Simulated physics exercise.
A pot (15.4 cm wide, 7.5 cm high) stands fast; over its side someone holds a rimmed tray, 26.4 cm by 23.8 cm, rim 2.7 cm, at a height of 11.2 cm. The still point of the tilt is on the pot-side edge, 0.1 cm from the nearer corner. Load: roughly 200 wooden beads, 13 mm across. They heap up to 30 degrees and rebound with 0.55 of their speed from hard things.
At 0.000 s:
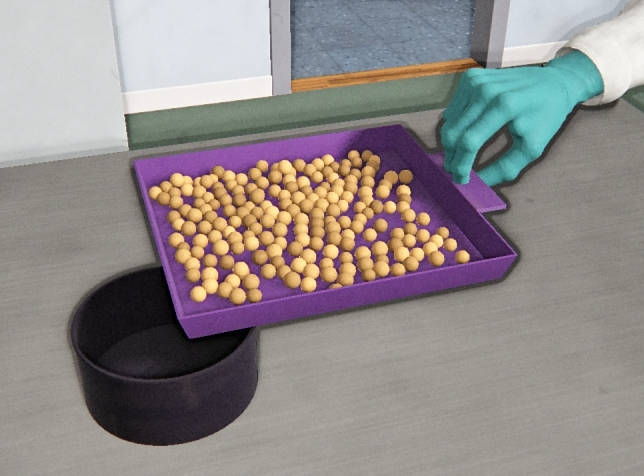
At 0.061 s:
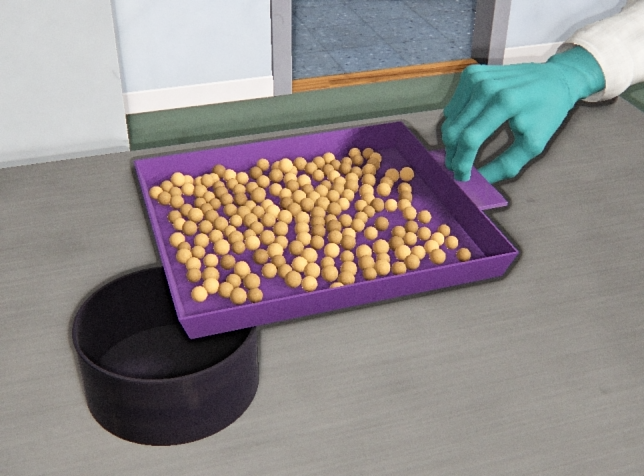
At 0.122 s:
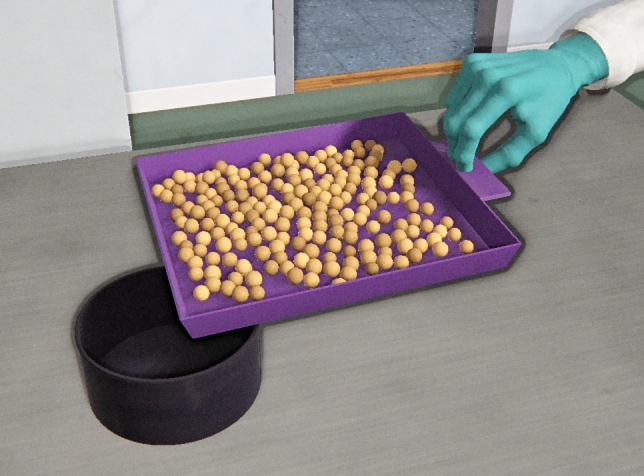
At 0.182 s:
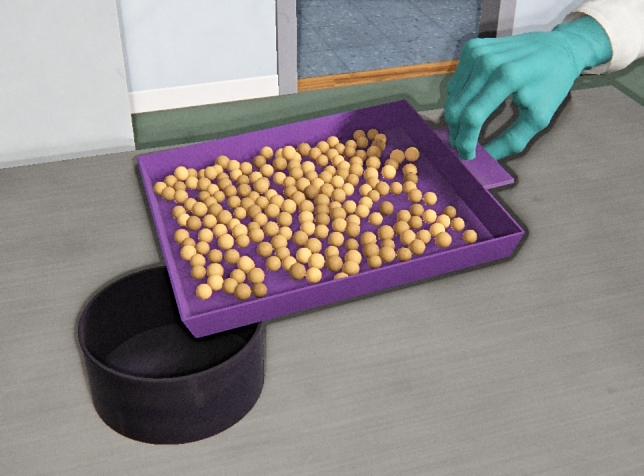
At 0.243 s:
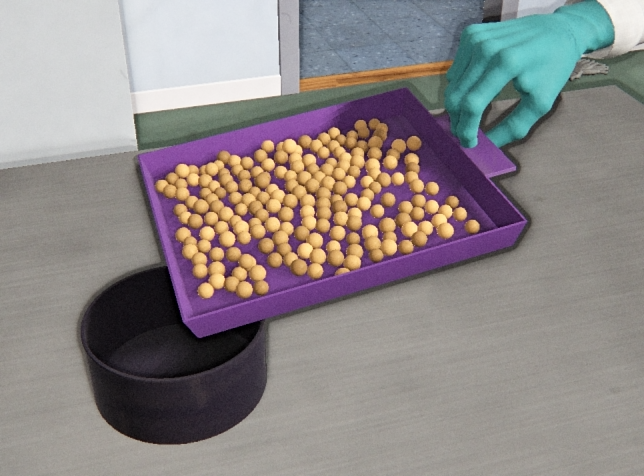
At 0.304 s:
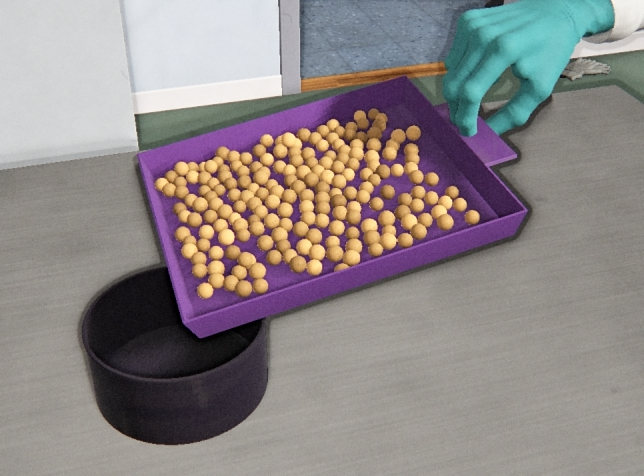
On a grey wood-grained surface before a pale wall with a bluish opening, seen from above at an angle, the scene stays nearly steady, with a very slight shift of view. A teal-gloved hand at right holds a purple rimmed tray of many tan wooden beads, its left corner over a black round pot. The hand raises the tray's right side slightly, while the beads barely shift on it.
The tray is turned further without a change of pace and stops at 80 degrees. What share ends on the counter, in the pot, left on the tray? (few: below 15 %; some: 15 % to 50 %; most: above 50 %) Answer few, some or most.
Counter: Most, pot: Some, tray: Few.
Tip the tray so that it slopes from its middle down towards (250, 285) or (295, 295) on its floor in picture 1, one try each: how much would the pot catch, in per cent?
Some 0 and 0 per cent.
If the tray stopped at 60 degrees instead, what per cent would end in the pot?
In that case some 0 per cent.
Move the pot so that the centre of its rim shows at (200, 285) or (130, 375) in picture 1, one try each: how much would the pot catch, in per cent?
Some 0 and 70 per cent.
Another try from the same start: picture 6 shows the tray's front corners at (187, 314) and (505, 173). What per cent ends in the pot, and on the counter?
Pot 45, counter 55.
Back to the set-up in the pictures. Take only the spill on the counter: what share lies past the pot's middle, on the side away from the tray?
Roughly 90 per cent.
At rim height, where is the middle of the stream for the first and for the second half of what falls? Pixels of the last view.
First near (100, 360), later near (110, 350).
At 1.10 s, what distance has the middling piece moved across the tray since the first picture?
Some 5 cm.
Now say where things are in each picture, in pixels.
In the first picture, tray tilt 0 degrees, front corners at (187, 311) and (504, 251); middle of the pieces at (301, 220); pot at (165, 318).
In the second picture, tray tilt 1 degrees, front corners at (188, 311) and (505, 249); middle of the pieces at (302, 219).
In the third picture, tray tilt 3 degrees, front corners at (189, 311) and (508, 240); middle of the pieces at (304, 214).
In the fourth picture, tray tilt 5 degrees, front corners at (191, 311) and (511, 229), lowest corner left front; middle of the pieces at (306, 208).
In the fifth picture, tray tilt 8 degrees, front corners at (192, 312) and (513, 218), lowest corner left front; middle of the pieces at (307, 202).
In the sixth picture, tray tilt 10 degrees, front corners at (192, 313) and (513, 208), lowest corner left front; middle of the pieces at (306, 197); pot at (175, 318). The tray's pace is about 40 degrees a second.
After 1.10 s, tilt 43 degrees; the tray holds 100 %, the pot 0 %.
After 1.63 s, tilt 64 degrees; the tray holds 100 %, the pot 0 %.
After 2.22 s, tilt 80 degrees; the tray holds 30 %, the pot 15 %.
In the end, at 3.7 s, counter 65 %, pot 35 %, tray 0 %.
